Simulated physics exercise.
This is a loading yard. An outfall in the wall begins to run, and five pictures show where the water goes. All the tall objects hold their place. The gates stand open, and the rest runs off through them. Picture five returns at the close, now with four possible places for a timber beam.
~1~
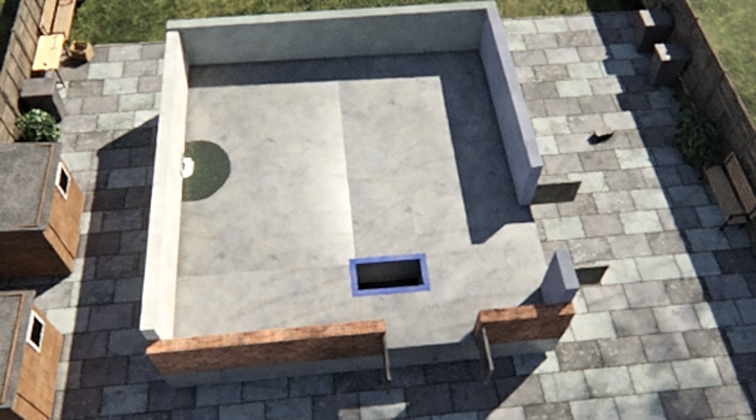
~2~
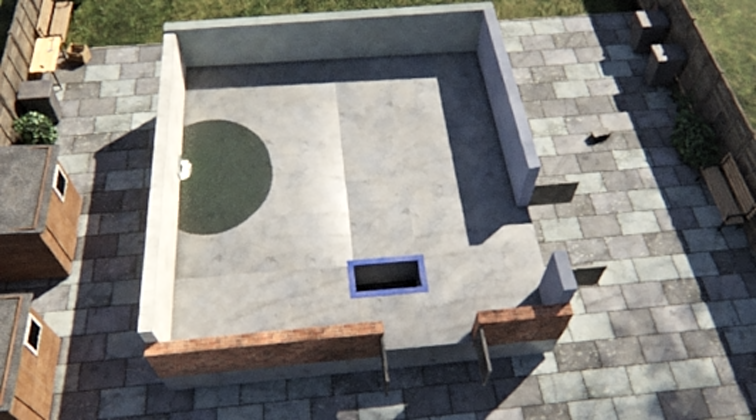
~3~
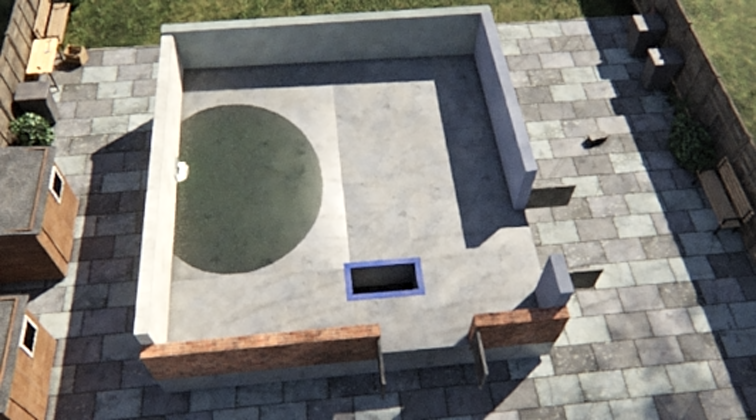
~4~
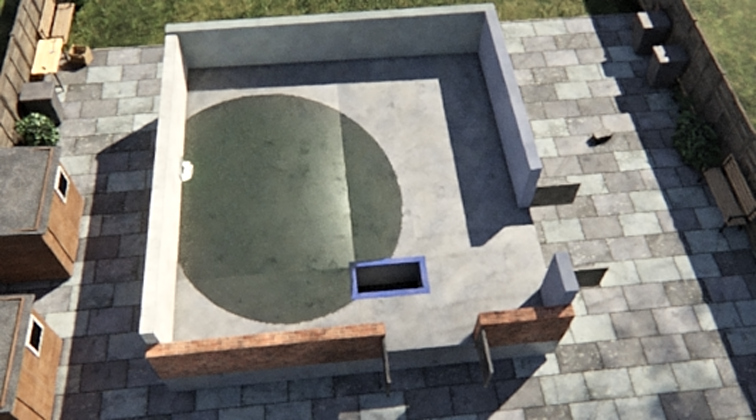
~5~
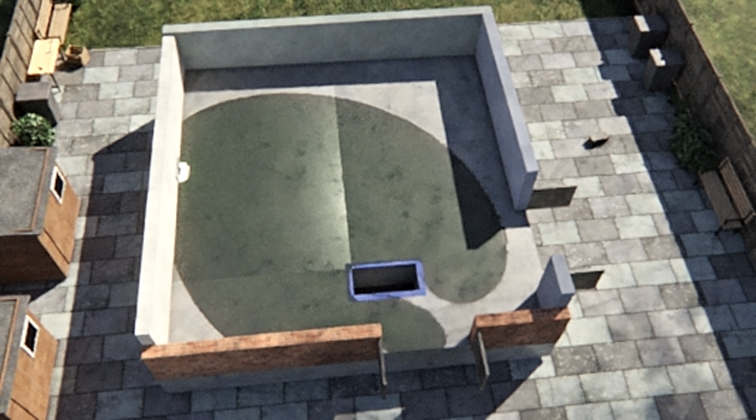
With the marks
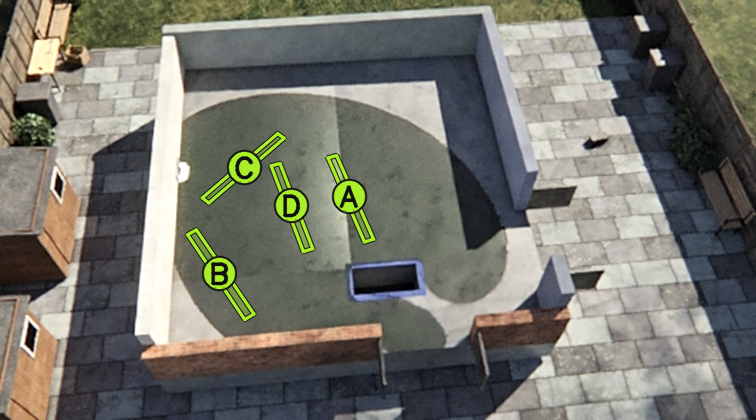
To begin with, a small dark wet patch lies beside a white outfall at the left wall of a pale walled yard. It spreads rightward in a widening round shape across the floor, reaches the blue-edged drain, then surrounds it and extends toward the right wall and the gaps in the low brick front.
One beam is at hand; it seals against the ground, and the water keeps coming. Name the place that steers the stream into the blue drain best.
Position A.
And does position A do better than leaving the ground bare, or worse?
It is better.
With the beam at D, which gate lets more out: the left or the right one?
More leaves on the right.
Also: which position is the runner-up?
Here it is position B.
On the marked copy, A from (332, 156) to (368, 240); B from (191, 232) to (249, 316); C from (205, 200) to (280, 135); D from (275, 164) to (308, 250).
Choosing A, about 45 % of the stream goes into the blue drain, about 55 % out by the gates.
Choosing B, about 27 % of the stream goes into the blue drain, about 73 % out by the gates.
Choosing C, about 9 % of the stream goes into the blue drain, about 91 % out by the gates.
Choosing D, about 16 % of the stream goes into the blue drain, about 84 % out by the gates.
